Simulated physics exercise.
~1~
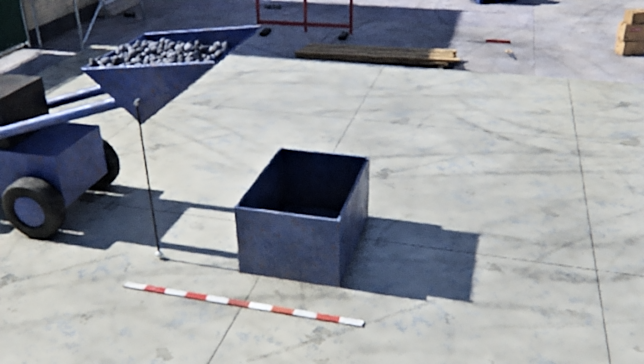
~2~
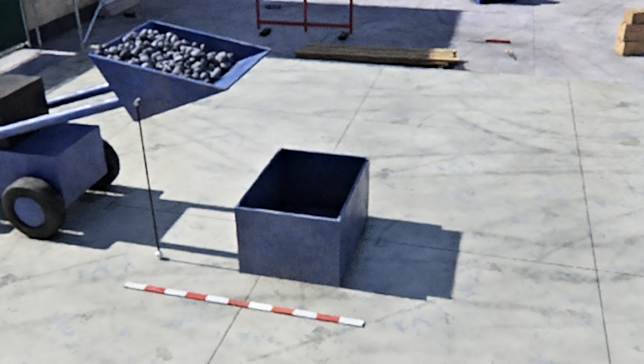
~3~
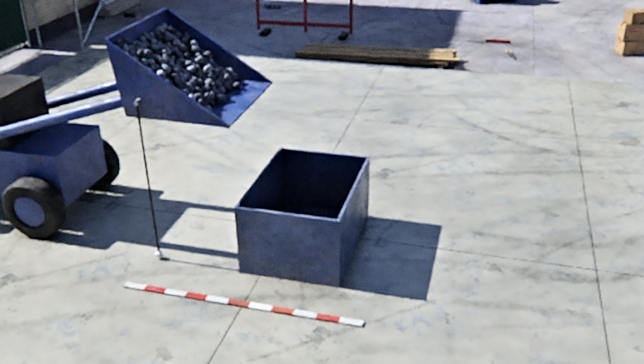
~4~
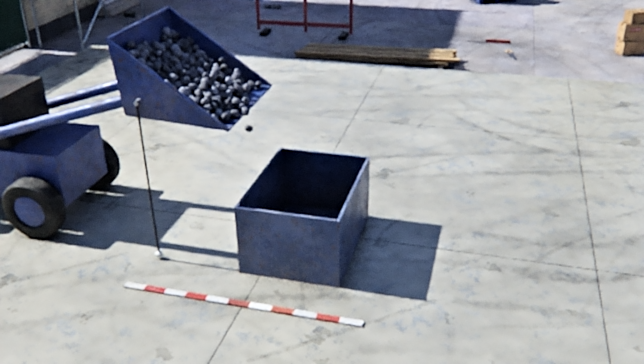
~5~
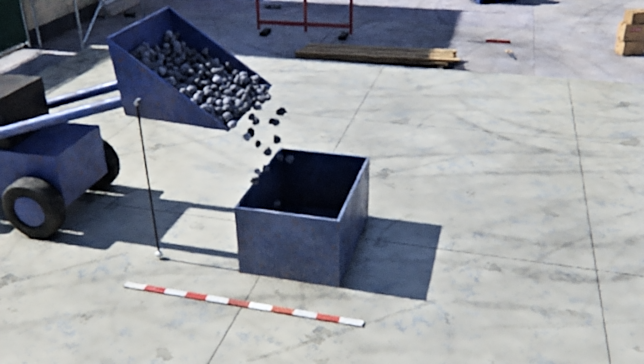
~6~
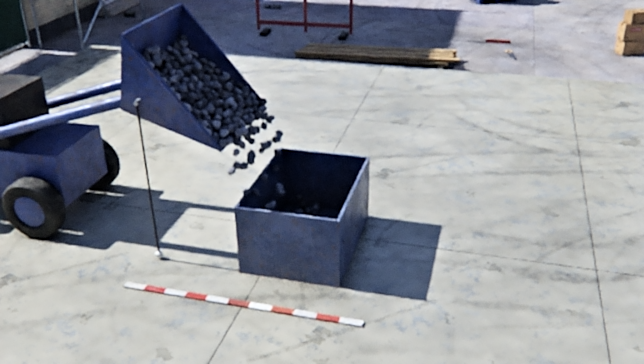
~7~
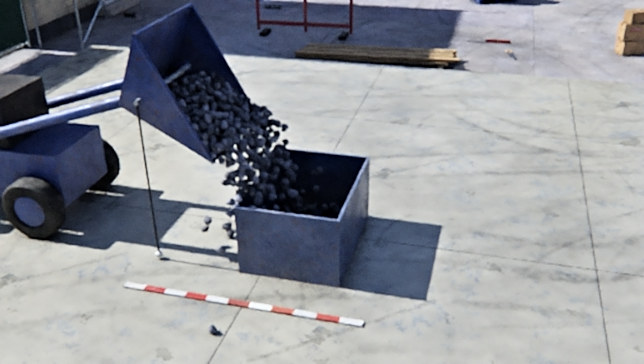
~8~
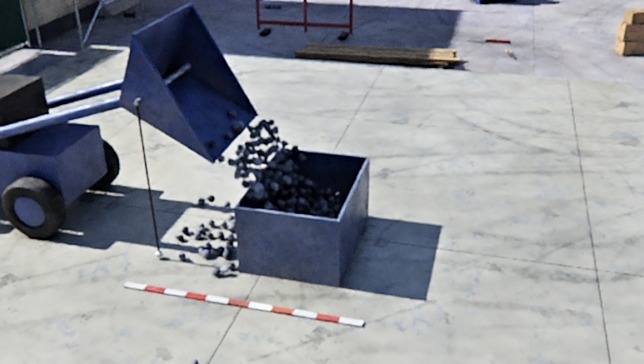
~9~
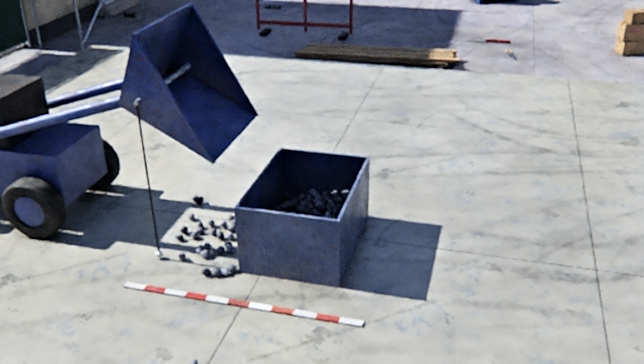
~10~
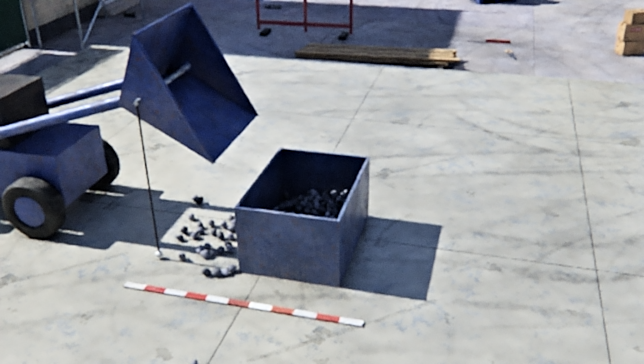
A loader's blue bucket tips forward, pouring dark stones mostly into a bin, spilling some.
